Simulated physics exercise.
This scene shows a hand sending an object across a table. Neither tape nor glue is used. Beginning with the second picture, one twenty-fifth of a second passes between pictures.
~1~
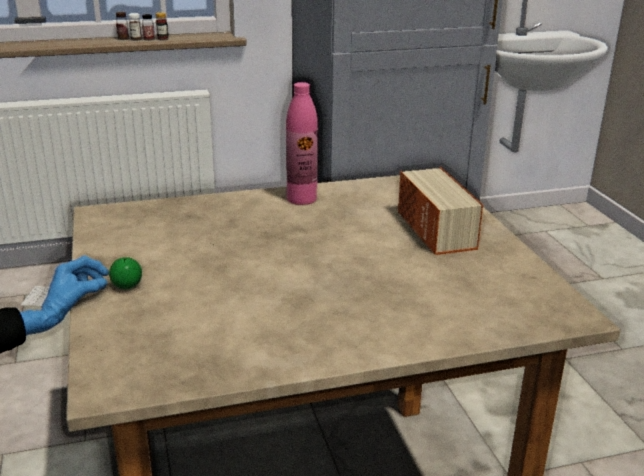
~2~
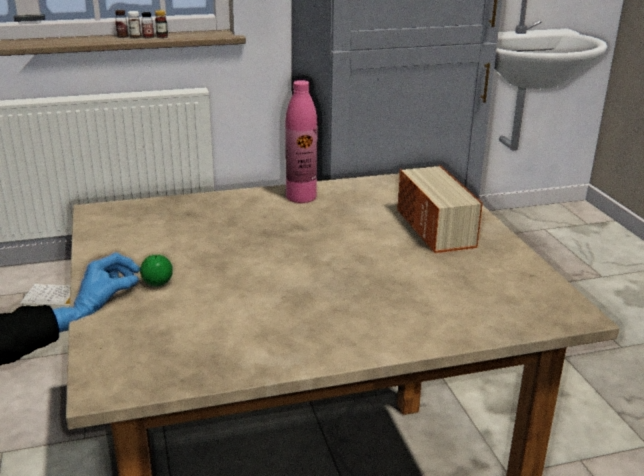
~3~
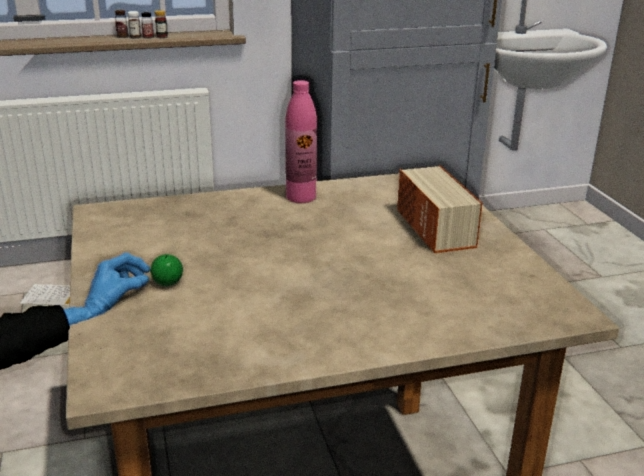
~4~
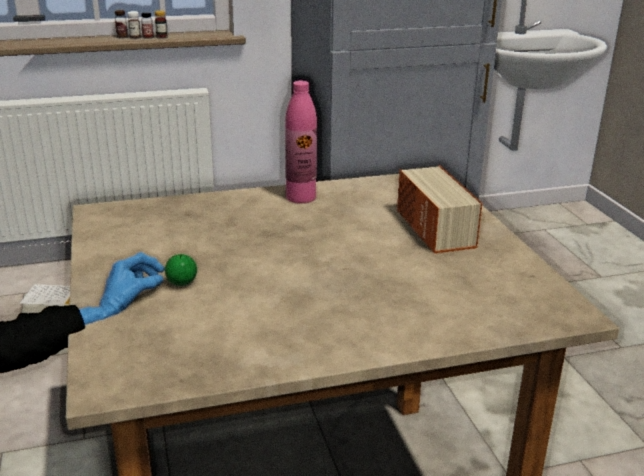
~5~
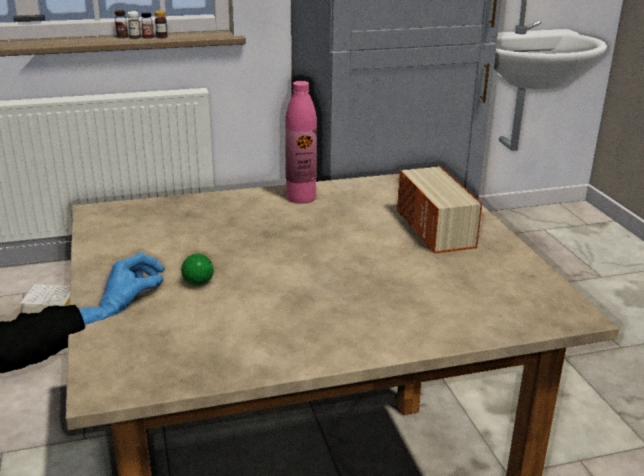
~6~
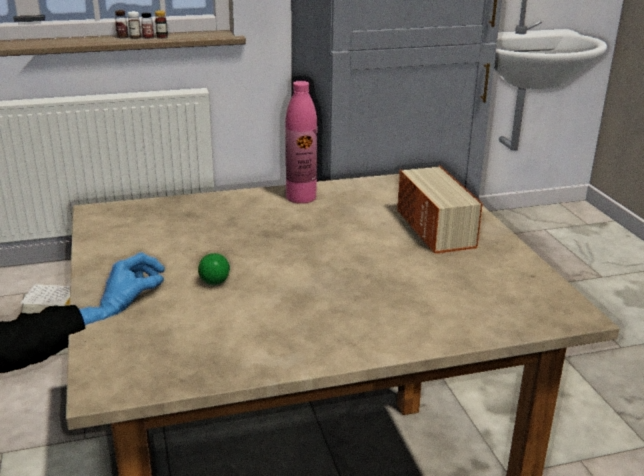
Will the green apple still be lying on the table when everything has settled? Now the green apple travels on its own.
No, I'd say it gets off the table.
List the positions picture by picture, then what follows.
Under the hand; green apple (126, 273), in the first frame.
Under the hand; green apple (156, 270), in the second frame.
Under the hand; green apple (167, 270), in the third frame.
Green apple (181, 270), in the fourth frame.
Green apple (198, 269) moved a little, in the fifth frame.
Green apple (214, 269) moved about its own width, in the sixth frame.
Then, 0.30 s later than the last frame, green apple moved well along near (331, 266).
Then, 0.70 s later than the last frame, green apple moved well along near (474, 262).
Then, 1.10 s later than the last frame, green apple now off the table.
Then, 1.40 s later than the last frame, things are still on the move.
When it is over, off the table, green apple.
